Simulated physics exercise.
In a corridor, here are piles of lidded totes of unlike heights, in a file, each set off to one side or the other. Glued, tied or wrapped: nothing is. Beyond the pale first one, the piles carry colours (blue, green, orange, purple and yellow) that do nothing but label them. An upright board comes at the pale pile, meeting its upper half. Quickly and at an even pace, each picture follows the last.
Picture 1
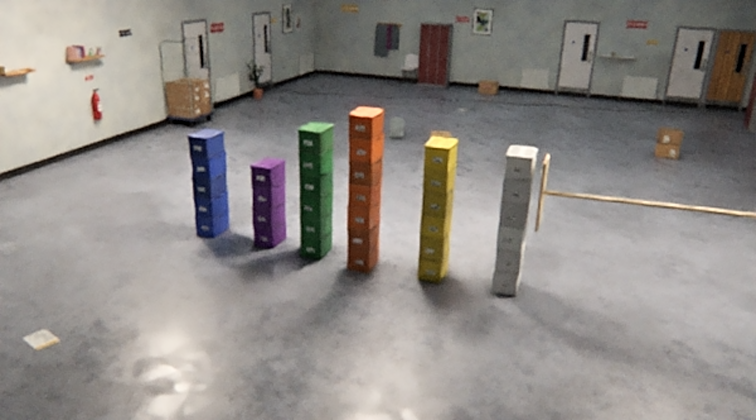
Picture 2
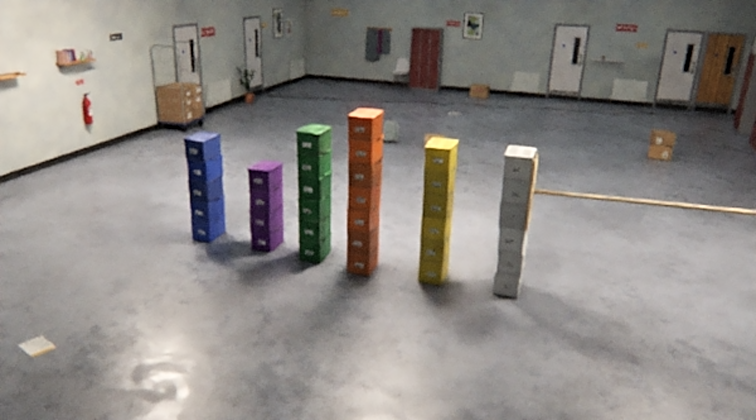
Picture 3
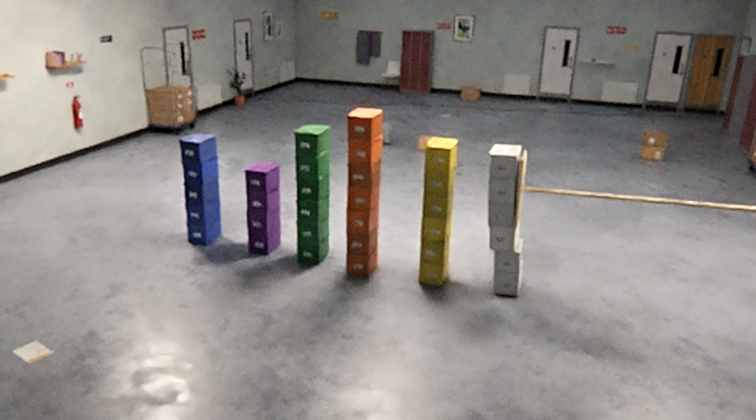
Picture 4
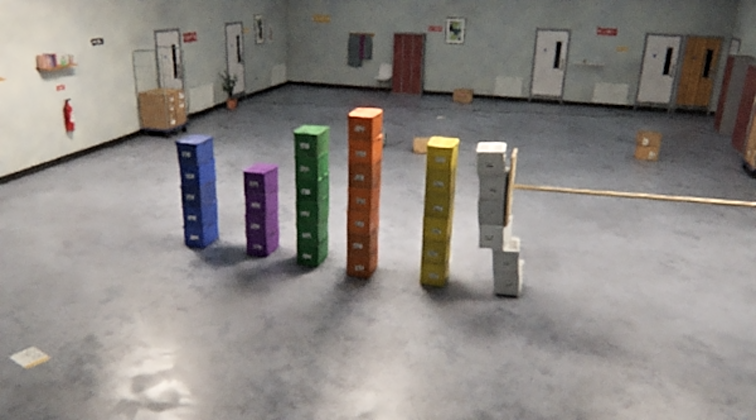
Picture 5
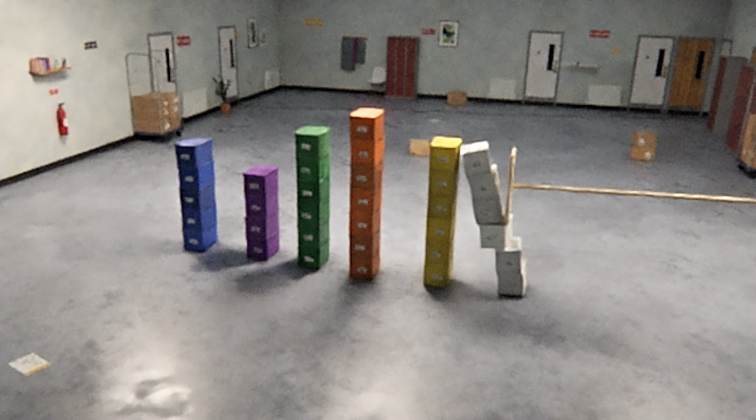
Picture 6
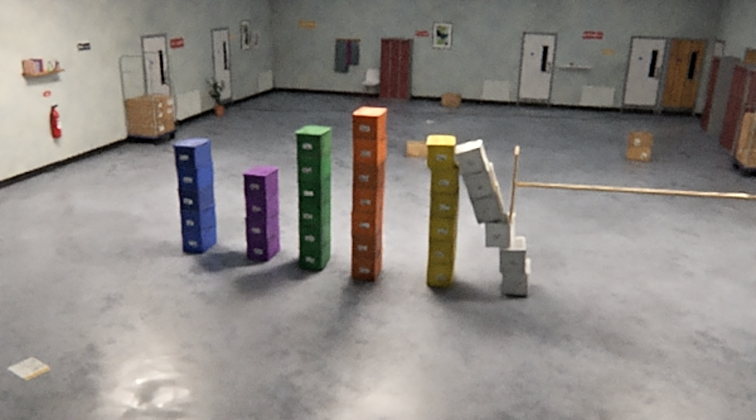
Row of coloured box stacks standing in a hall, an upright board pushing the pale stack leftward until it leans against the yellow.
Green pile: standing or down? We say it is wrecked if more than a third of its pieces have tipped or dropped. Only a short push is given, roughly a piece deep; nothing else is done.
Down.
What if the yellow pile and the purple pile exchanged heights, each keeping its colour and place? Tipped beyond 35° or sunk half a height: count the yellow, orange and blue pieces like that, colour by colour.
Colour by colour: Yellow 0; orange 0; blue 0.
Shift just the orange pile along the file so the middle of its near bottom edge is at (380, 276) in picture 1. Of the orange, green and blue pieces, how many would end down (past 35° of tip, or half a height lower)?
Pile by pile, I count orange 7, green 5 and blue 5.
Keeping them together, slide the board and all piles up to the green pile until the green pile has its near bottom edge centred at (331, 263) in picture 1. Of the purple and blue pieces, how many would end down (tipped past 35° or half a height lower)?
The count for purple is 3 and the count for blue is 4.
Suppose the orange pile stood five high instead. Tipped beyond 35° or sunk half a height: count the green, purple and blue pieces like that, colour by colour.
You'd end up with green at 6, purple at 4 and blue at 5.
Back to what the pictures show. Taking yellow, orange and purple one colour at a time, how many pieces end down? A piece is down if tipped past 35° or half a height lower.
Once everything settles, the down count is yellow 5, orange 7 and purple 4.
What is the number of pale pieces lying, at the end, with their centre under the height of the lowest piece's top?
3 in all.
Soon after the last picture, 3 of the pale pile down; none of the 6 green totes down (0 of 28 in all colours); top green tote unmoved; top yellow tote leaning clearly.
A little later, 3 of the pale pile down; none of the 6 green totes down (5 of 28 in all colours); top green tote leaning a little; top yellow tote leaning clearly, some two heights lower.
Later still, 3 of the pale pile down; 5 of the 6 green totes down (17 of 28 in all colours); top green tote leaning a little, about its own height lower; top yellow tote leaning steeply, some three heights lower.
After that, 3 of the pale pile down; 5 of the 6 green totes down (25 of 28 in all colours); top green tote leaning barely, some three heights lower; top orange tote upside down.
At rest, 3 of the pale pile down; 5 of the 6 green totes down (25 of 28 in all colours); top green tote some three heights lower; top blue tote upside down. As the last picture would show them, middles, top green tote near (165, 190), top blue tote near (19, 200).
